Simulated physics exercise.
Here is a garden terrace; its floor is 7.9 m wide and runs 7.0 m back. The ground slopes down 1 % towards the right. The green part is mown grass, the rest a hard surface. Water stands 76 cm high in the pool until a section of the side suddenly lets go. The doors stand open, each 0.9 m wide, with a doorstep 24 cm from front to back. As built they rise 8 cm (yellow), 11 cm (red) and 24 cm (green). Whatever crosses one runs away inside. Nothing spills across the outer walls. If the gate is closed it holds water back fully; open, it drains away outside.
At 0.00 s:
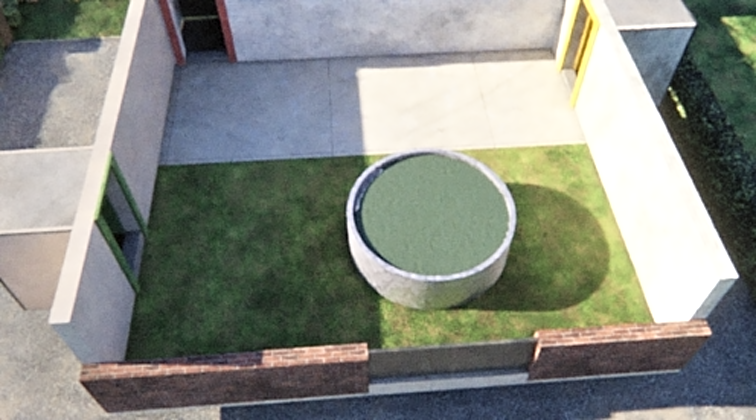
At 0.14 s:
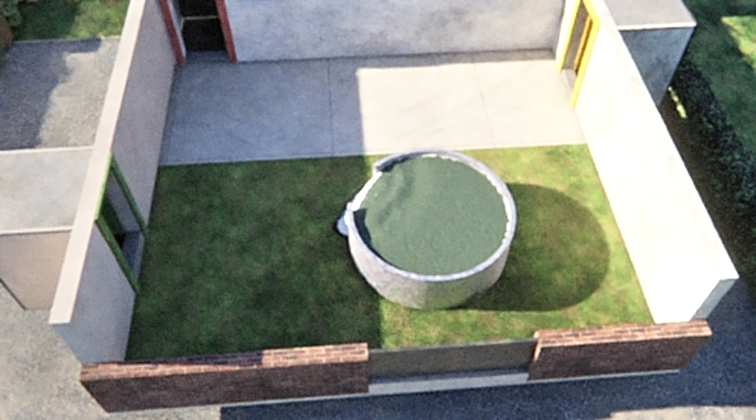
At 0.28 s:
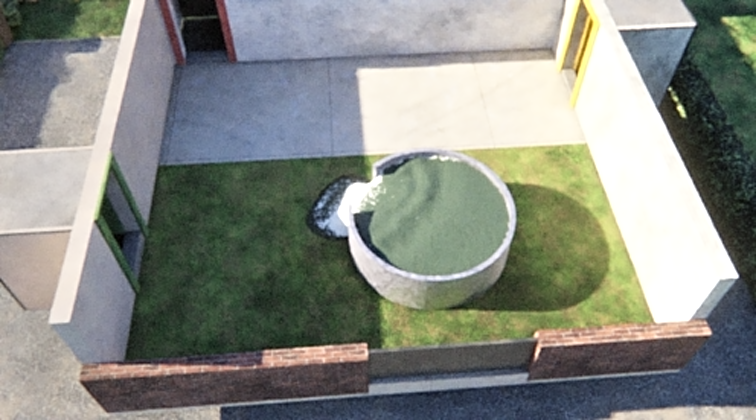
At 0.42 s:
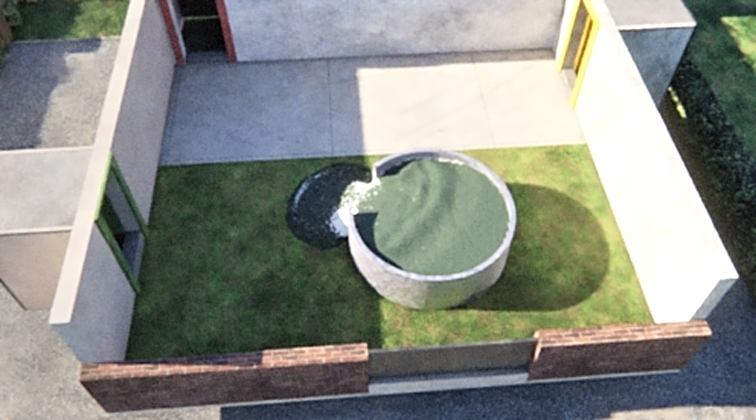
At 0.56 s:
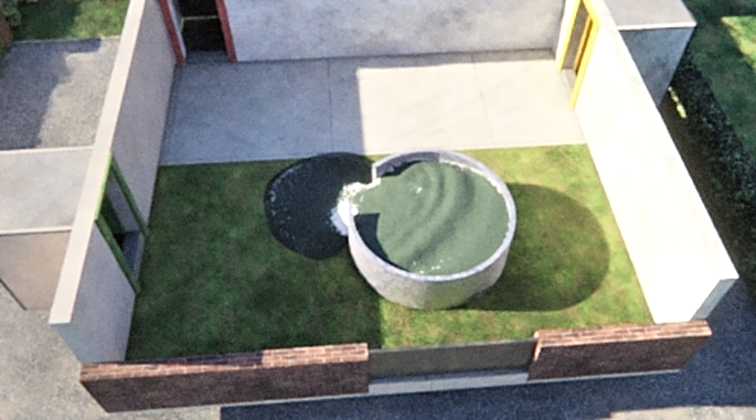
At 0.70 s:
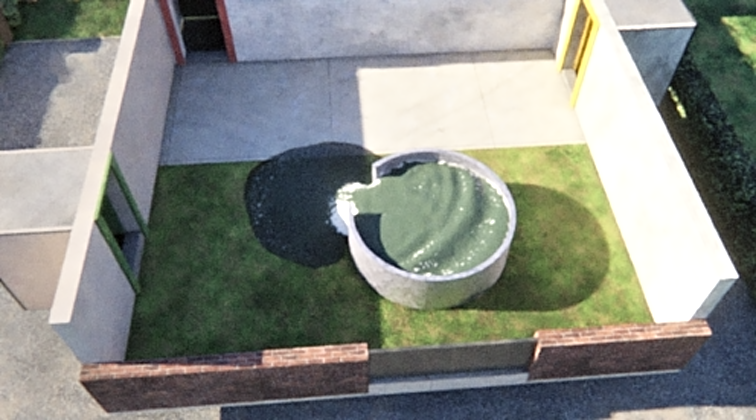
Dark green water breaks out through a gap in the left side of a round, pale-walled pool in a walled garden, foaming white at the opening and spreading leftward over the grass in a widening dark patch as ripples cross the pool.
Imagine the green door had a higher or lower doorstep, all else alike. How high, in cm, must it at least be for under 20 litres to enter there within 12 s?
About 6.5 cm.
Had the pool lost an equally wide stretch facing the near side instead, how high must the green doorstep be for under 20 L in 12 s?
Then roughly 5.5 cm.
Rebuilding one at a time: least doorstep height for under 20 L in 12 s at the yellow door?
Roughly 9.0 cm at yellow.
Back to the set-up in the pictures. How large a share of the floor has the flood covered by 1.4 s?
About 25 per cent.
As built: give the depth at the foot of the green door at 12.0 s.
Roughly 5.5 cm deep.
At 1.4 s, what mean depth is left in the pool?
About 57 cm.
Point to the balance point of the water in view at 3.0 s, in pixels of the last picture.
Around (342, 202).
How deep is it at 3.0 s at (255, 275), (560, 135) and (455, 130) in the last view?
Roughly 3, 0 and 0 cm, in turn.
After 1.4 s water covers 25 % of the floor, deepest (40 cm) near (353, 220); it has not reached the green door.
After 3.0 s water covers 45 % of the floor, deepest (30 cm) near (175, 69); 12 cm at the green door, 0 litres in over its 24 cm doorstep.
After 12.0 s water covers 95 % of the floor, deepest (12 cm) near (547, 52); 6 cm at the green door, 0 litres in over its 24 cm doorstep.
At the green door as built, the water arrived by 2.3 s and peaked near 12 cm at 2.6 s.
With a doorstep of 6 cm, 25 litres would have come in within the 12 s; with 7.5 cm, 12 litres. So under 20 litres takes about 6.5 cm.
